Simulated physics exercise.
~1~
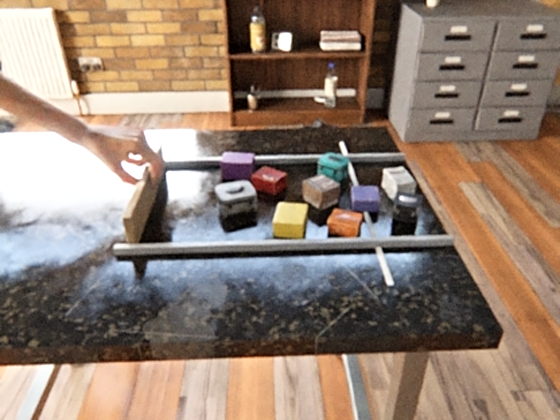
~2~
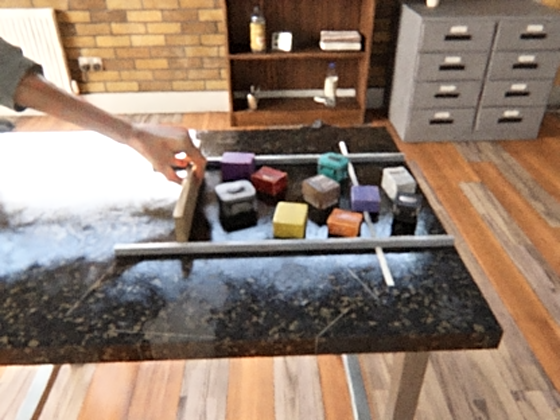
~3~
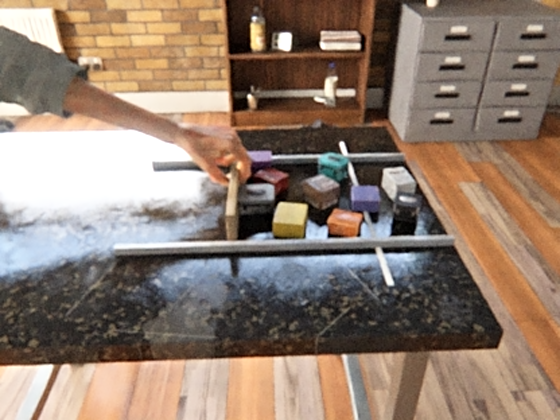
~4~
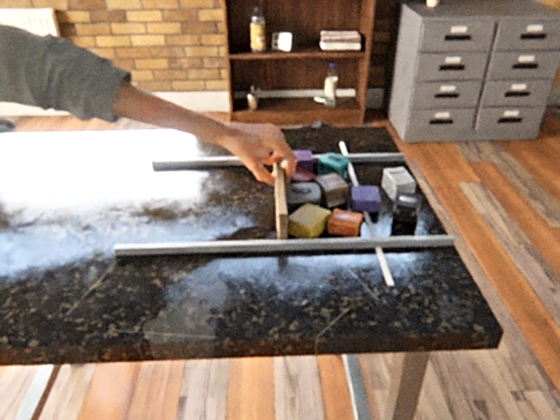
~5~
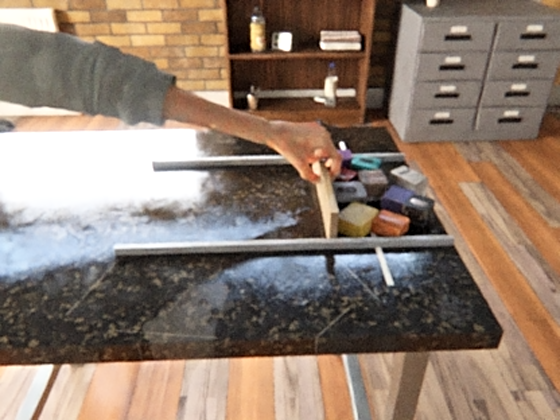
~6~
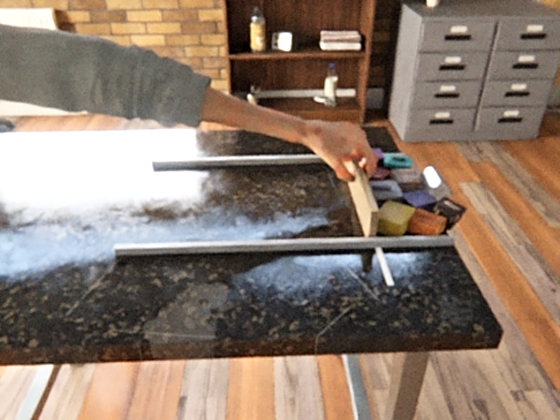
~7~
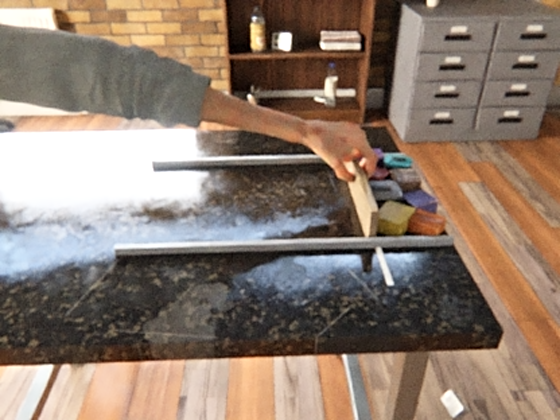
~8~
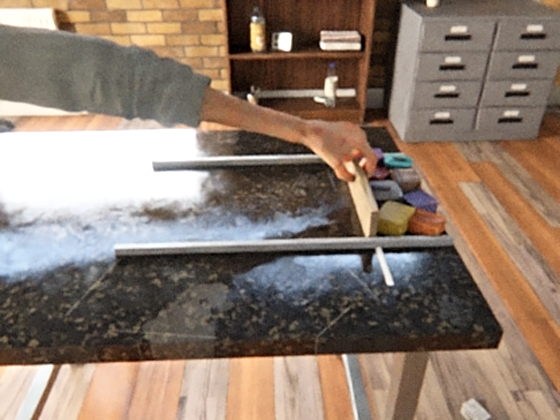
In this clip, a hand slides an upright board rightward between two rails on a dark speckled tabletop, herding small colourful blocks and cases toward the edge until a black case and a white box drop off, while the rest stay bunched against the board.
